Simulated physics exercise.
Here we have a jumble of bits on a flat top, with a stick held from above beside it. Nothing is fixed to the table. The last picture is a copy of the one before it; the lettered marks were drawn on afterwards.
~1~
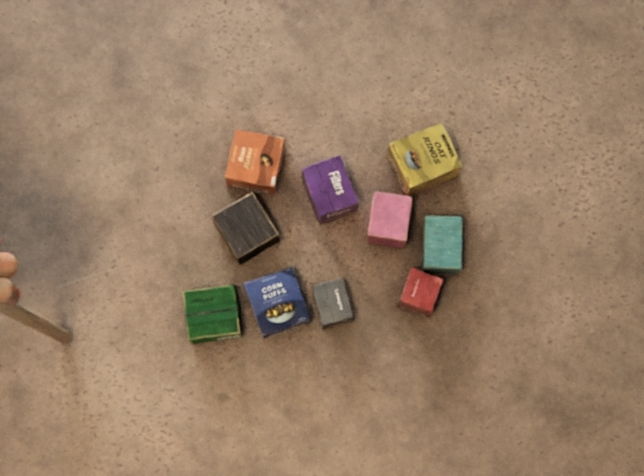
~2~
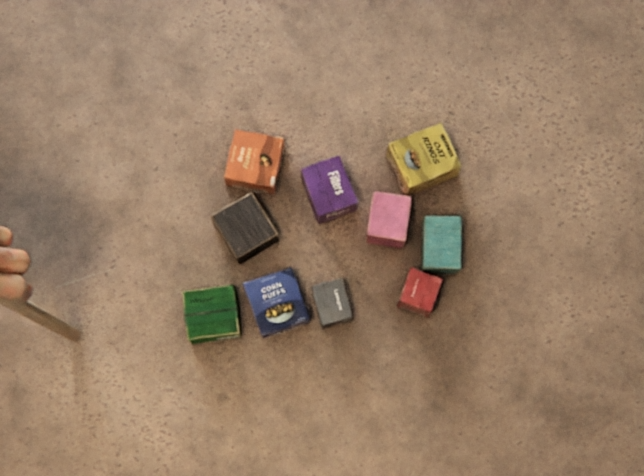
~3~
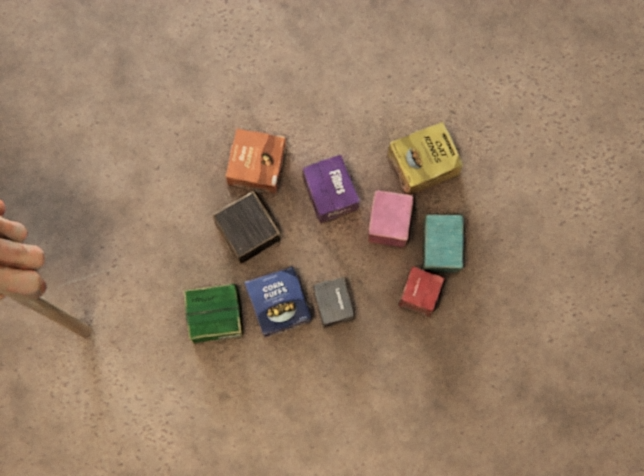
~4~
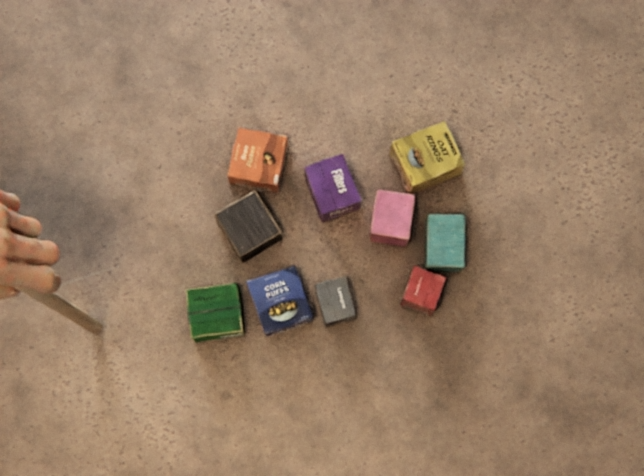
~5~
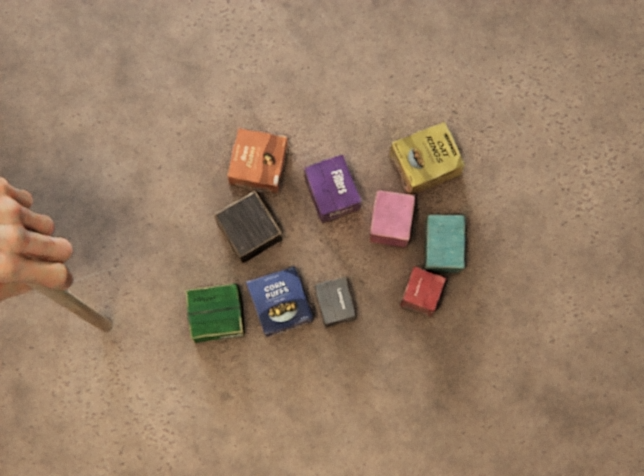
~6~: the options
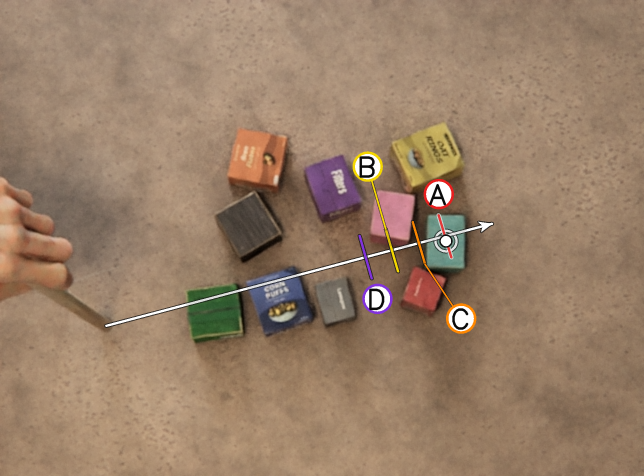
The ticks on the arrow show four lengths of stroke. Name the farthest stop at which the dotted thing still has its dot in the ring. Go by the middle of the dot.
As far as tick C.
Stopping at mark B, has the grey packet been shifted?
By then, yes.
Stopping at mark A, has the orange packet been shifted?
By then, no.
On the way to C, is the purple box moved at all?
By then, no.
On the marked copy, A at (445, 237); B at (392, 250); C at (419, 243); D at (365, 257); the arrow from (106, 326) to (492, 224); the white dot at (446, 241).
Following C. Soon after the start, foot of the stick (220, 296); green box (237, 321); blue packet (297, 303).
Later, foot of the stick (332, 266); blue packet (333, 302); grey packet (379, 322).
In the end, foot of the stick (419, 244); blue packet (337, 301); grey packet (381, 326); the dot is still in its ring.
As for the rest, A shifts the dotted thing to (470, 244); B keeps the dot in but is short; D keeps the dot in but is short.
